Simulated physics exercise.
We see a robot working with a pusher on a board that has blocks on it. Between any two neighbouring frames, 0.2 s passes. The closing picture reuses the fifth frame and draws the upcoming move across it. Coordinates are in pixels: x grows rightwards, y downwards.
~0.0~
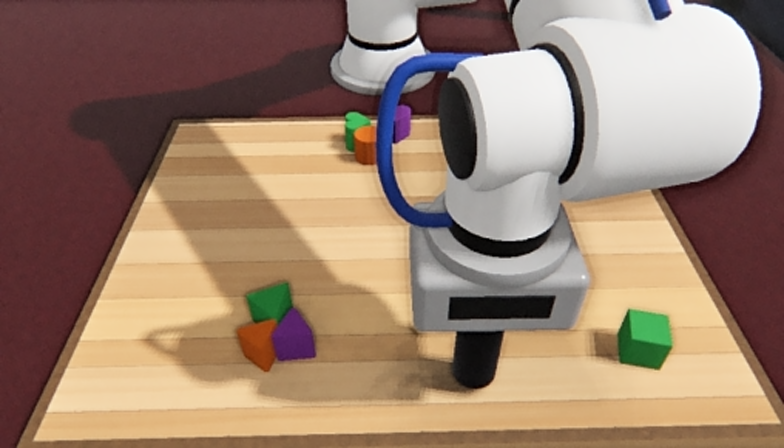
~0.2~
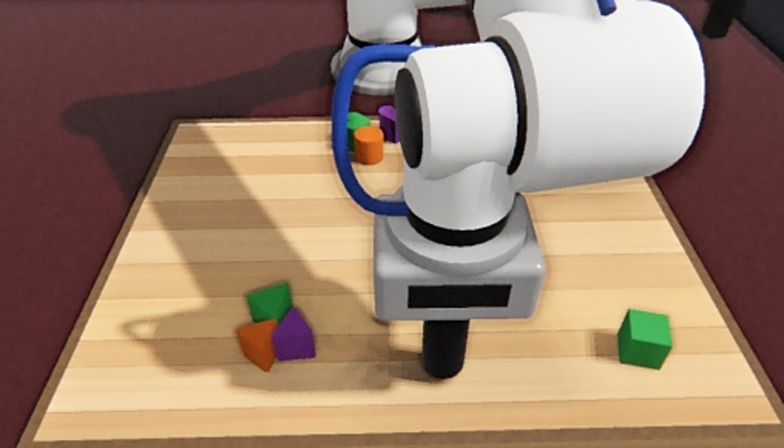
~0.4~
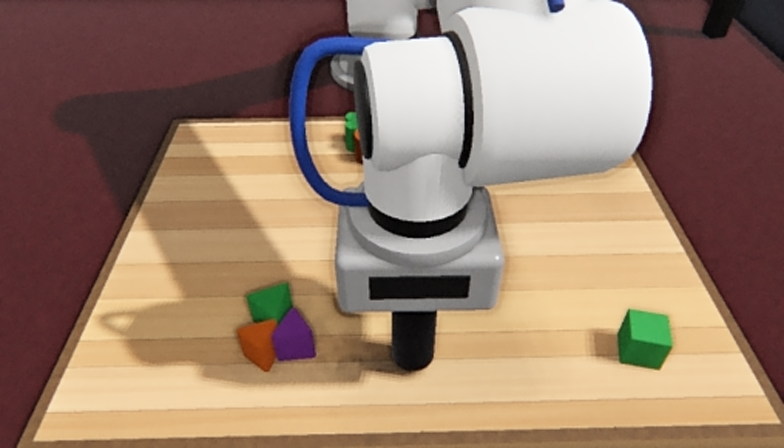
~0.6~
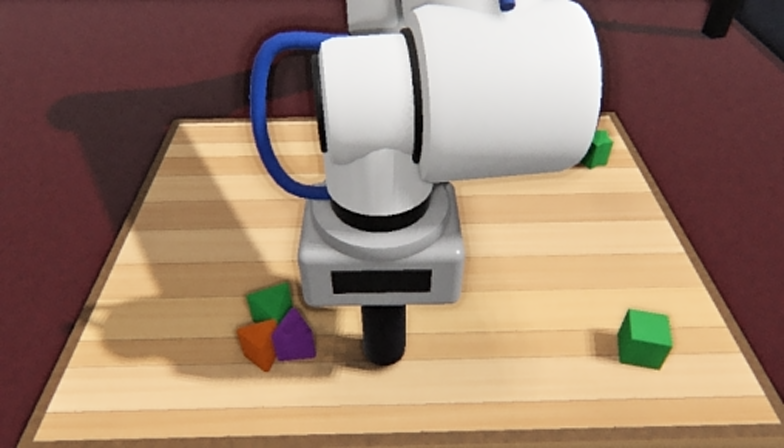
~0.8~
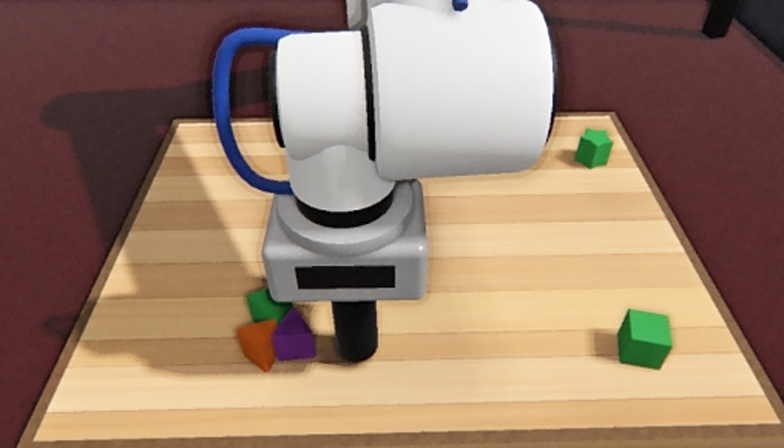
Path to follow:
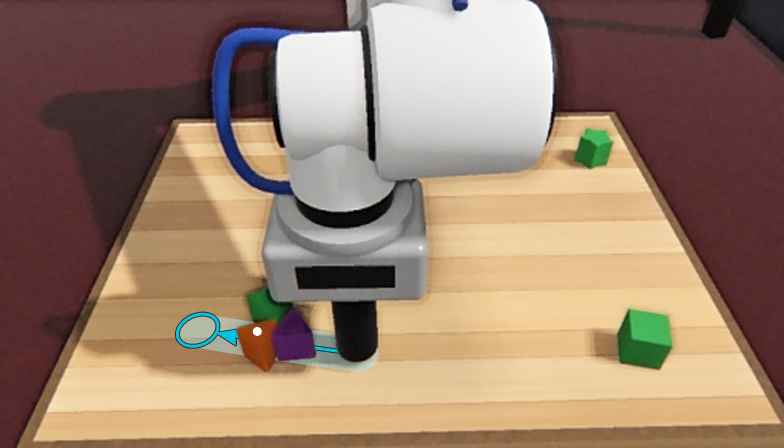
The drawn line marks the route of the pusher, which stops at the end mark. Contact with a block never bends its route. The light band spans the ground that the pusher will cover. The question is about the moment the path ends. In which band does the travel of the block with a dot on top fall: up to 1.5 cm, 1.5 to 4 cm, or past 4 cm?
It travels more than 4 cm.
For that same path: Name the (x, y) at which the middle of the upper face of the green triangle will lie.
I predict (244, 285).
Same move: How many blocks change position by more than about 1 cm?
The answer will be at least three.
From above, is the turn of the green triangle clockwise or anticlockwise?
That block twists clockwise.
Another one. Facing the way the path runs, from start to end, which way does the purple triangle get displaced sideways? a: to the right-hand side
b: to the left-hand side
It's b.
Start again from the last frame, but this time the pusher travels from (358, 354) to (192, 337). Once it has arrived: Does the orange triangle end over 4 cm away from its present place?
I believe so.
Path on the board, from (358, 354) to (198, 330); the dot is on the orange triangle.
On the path given first. One third of the way, pusher at (300, 337); orange triangle at (227, 330); green triangle at (265, 296), turned 25° clockwise; purple triangle at (262, 327), turned 20° clockwise.
Two thirds of the way, pusher at (245, 329); orange triangle at (185, 332); green triangle at (246, 287), turned 80° clockwise; purple triangle at (211, 333).
At the end, pusher at (194, 321); orange triangle at (165, 337), turned 45° anticlockwise; green triangle at (244, 285), turned 90° clockwise; purple triangle at (195, 338), turned 35° anticlockwise.
